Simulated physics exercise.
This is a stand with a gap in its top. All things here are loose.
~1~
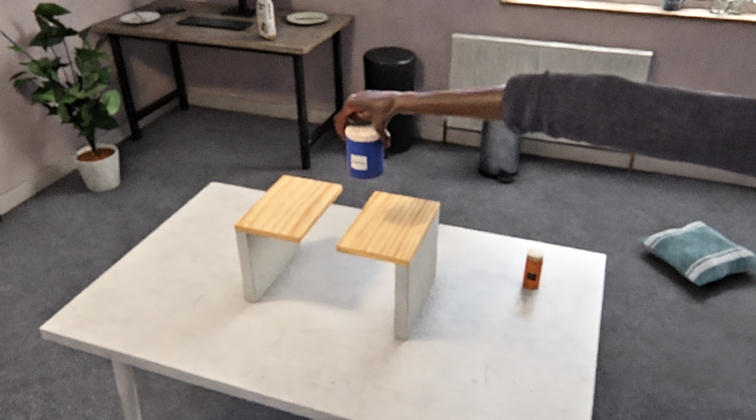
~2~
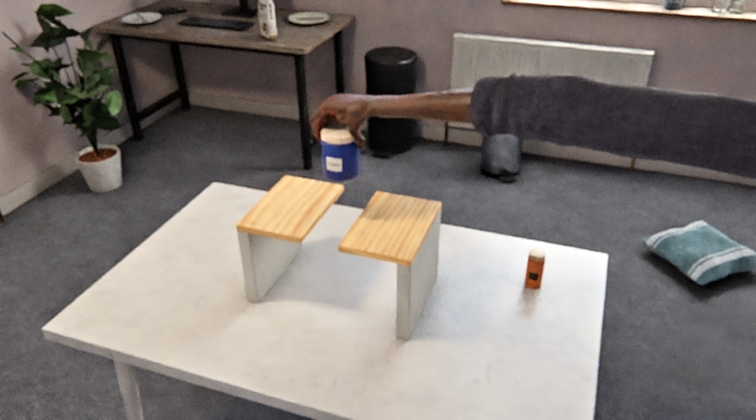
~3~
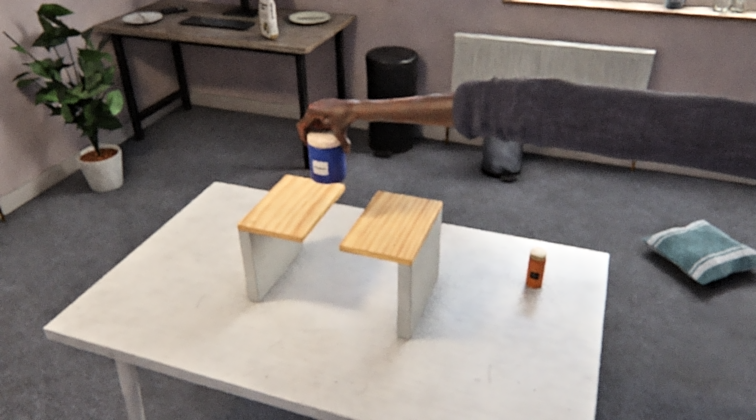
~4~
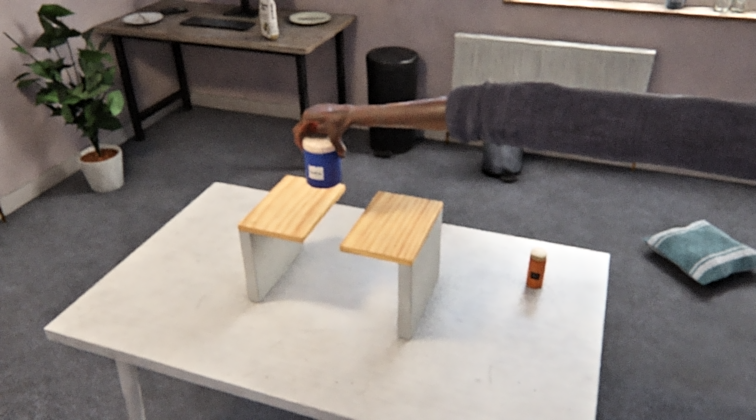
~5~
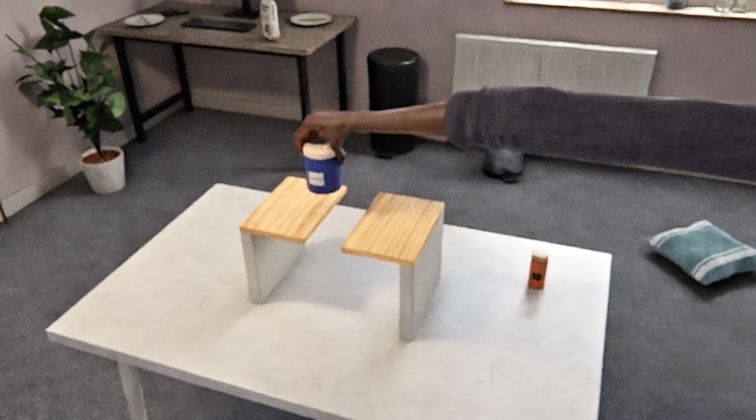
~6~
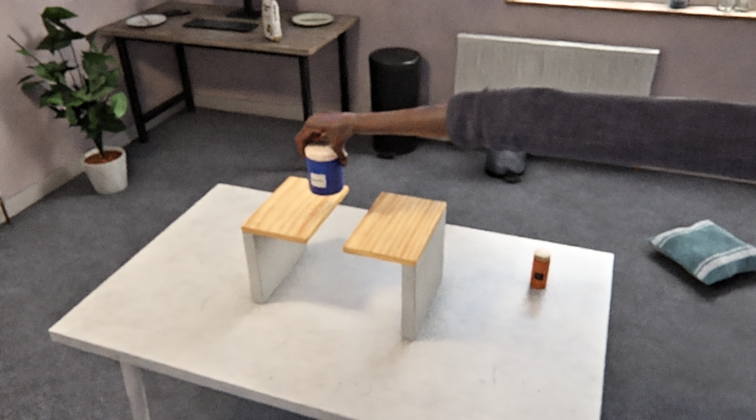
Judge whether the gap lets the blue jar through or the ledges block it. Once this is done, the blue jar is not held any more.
Verdict: Blocked by the ledges.
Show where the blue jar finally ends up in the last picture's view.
At about (327, 192).
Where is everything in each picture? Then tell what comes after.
The first picture shows on its way; blue jar (365, 150); orange shaker (533, 269).
The second picture shows on its way; blue jar (341, 152); orange shaker (535, 268).
The third picture shows on its way; blue jar (327, 156); orange shaker (536, 268).
The fourth picture shows on its way; blue jar (323, 160); orange shaker (537, 268).
The fifth picture shows held still over the gap; blue jar (323, 167); orange shaker (538, 269).
The sixth picture shows held still over the gap; blue jar (325, 168); orange shaker (540, 268).
Then, 0.32 s later than the last frame, blue jar moved about its own width near (327, 192).
Then, 0.64 s later than the last frame, blue jar resting near (327, 192).
When it is over, moved from the start, blue jar; orange shaker as before. End places, in pixels of the last picture, blue jar near (327, 192). The jar lodges.
